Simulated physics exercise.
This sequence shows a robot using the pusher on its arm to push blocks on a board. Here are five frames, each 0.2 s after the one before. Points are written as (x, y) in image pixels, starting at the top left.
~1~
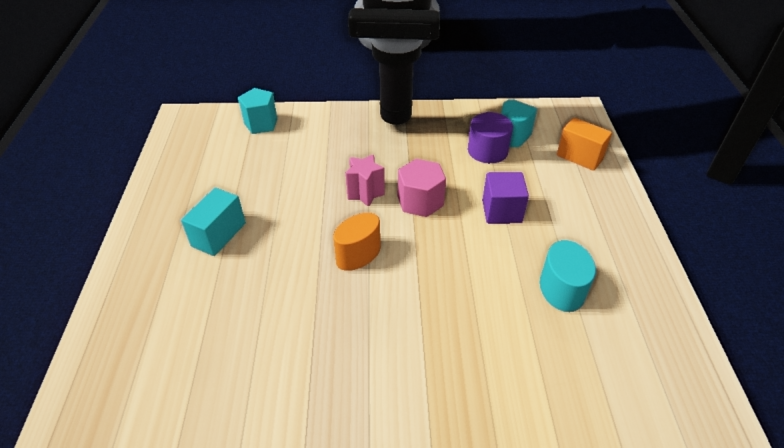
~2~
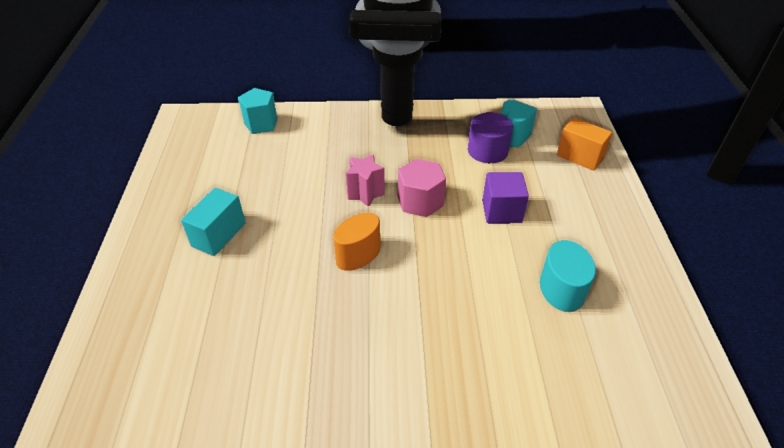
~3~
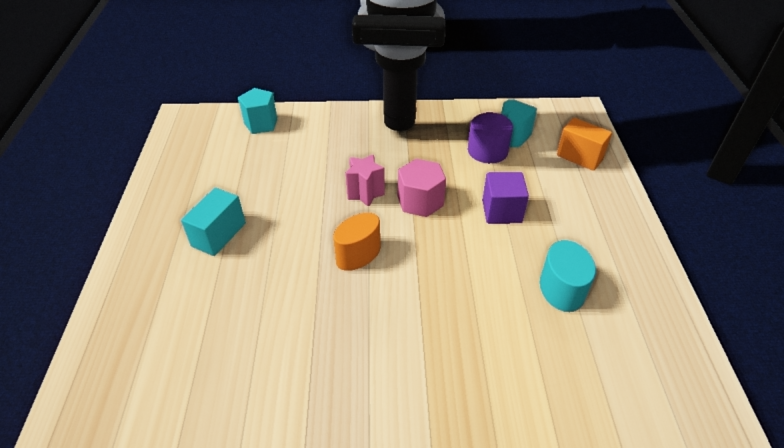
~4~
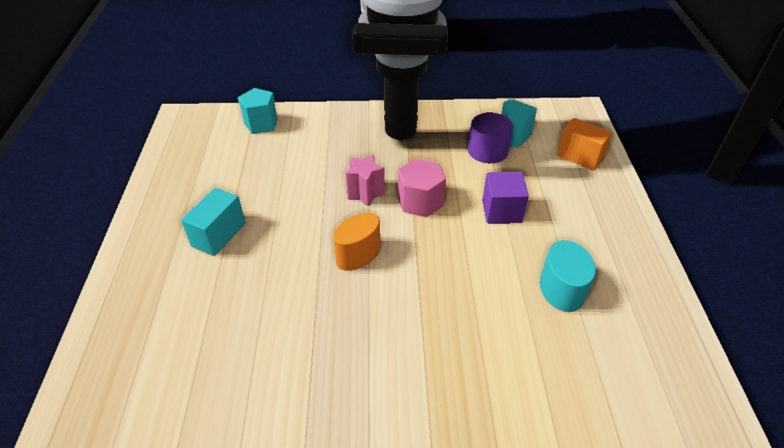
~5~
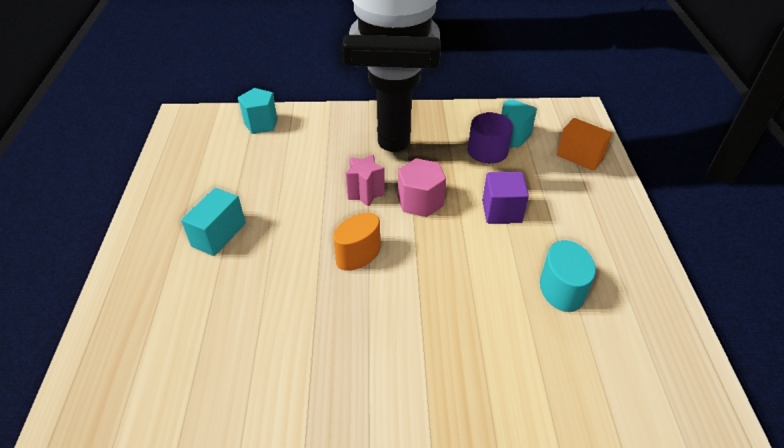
In the video, a black robot arm with a pusher moves slowly a short way forward over a wooden board, nearing the pink star block and pink hexagon, while the teal, orange, purple and pink blocks all stay still.
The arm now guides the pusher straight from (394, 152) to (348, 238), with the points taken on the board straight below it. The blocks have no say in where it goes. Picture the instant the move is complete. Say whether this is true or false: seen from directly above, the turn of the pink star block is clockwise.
The statement is true.
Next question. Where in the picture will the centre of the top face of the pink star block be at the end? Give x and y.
The point I'd pick in the picture is (311, 218).
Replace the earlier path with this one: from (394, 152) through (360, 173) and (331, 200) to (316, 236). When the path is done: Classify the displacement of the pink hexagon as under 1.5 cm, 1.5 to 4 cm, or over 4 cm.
Under 1.5 cm.
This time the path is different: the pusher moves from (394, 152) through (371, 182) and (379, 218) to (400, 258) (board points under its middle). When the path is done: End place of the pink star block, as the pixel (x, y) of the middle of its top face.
It will likely be found at (346, 201).
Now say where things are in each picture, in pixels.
In the first picture, tip of the pusher (396, 116), middles of tops, orange elliptical block (357, 227), pink star block (364, 165), pink hexagon (422, 173).
In the second picture, pusher (397, 118), nothing pushed.
In the third picture, pusher (400, 123), nothing pushed.
In the fourth picture, pusher (401, 131), nothing pushed.
In the fifth picture, pusher (394, 143), orange elliptical block (357, 227), pink star block (364, 165), pink hexagon (422, 173).
What follows on the original path. One third of the way, pusher (380, 169); pink star block (359, 173).
Two thirds of the way, pusher (364, 198); pink star block (334, 200), turned 25° clockwise.
At the end, pusher (348, 229); orange elliptical block (355, 239); pink star block (311, 218), turned 85° clockwise; pink hexagon unmoved.
